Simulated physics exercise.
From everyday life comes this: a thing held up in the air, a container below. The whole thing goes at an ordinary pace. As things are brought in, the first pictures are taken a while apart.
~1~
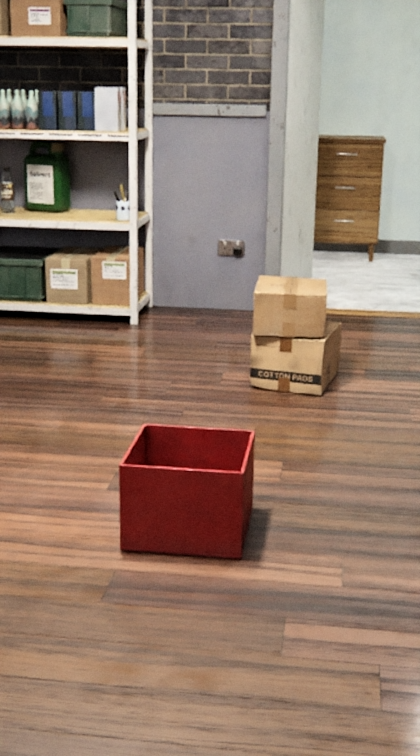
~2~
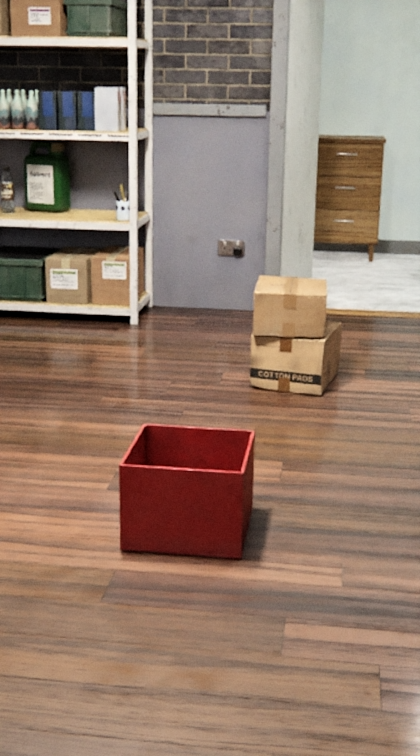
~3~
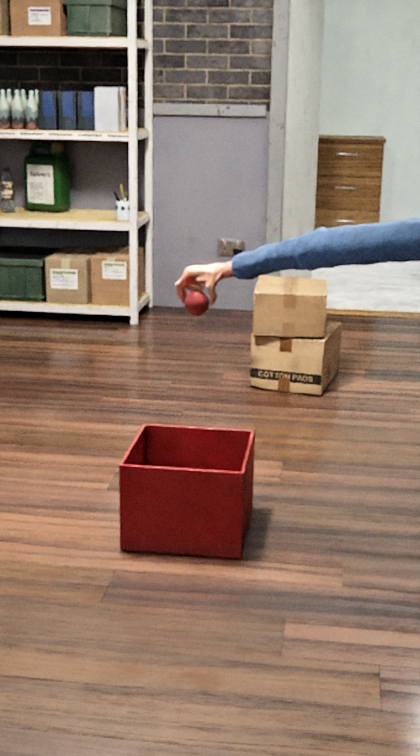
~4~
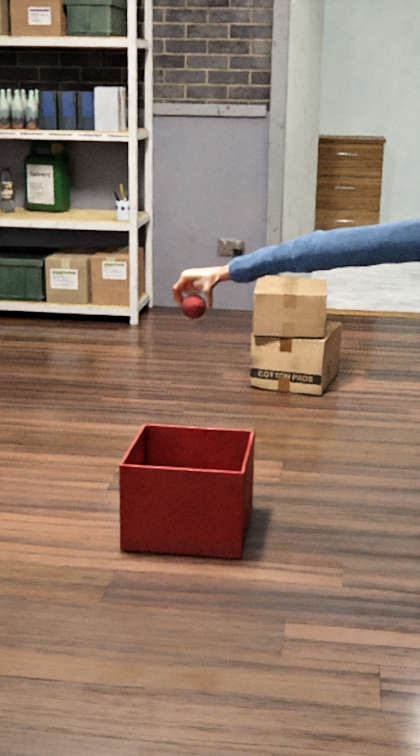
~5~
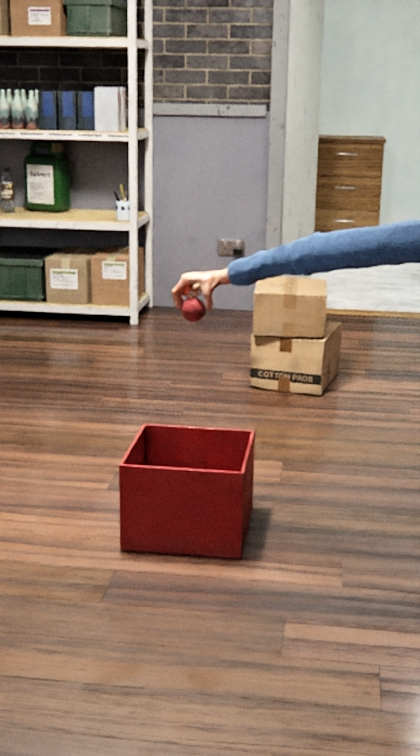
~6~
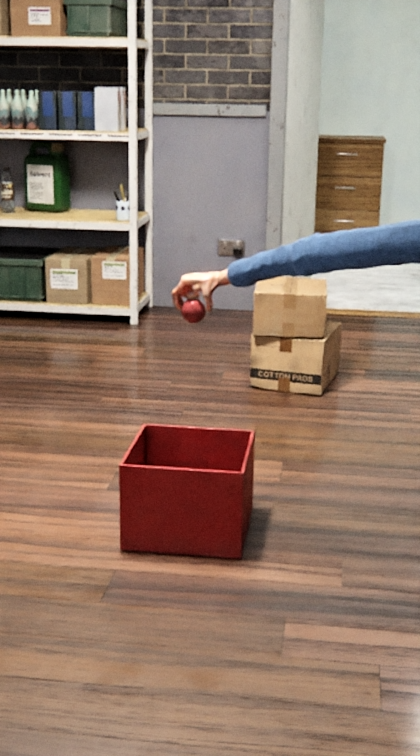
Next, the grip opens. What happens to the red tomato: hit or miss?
Scores.
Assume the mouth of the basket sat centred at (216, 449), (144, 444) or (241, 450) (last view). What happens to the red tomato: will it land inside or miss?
As it turns out, it enters the mouth the first time, enters the mouth the next time and enters the mouth the last time.
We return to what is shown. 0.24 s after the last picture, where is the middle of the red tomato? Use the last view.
I'd look close to pixel (193, 381).
Then, 0.24 s after the last picture, red tomato falling near (193, 381).
At rest, the red tomato drops into the container, near (191, 515).
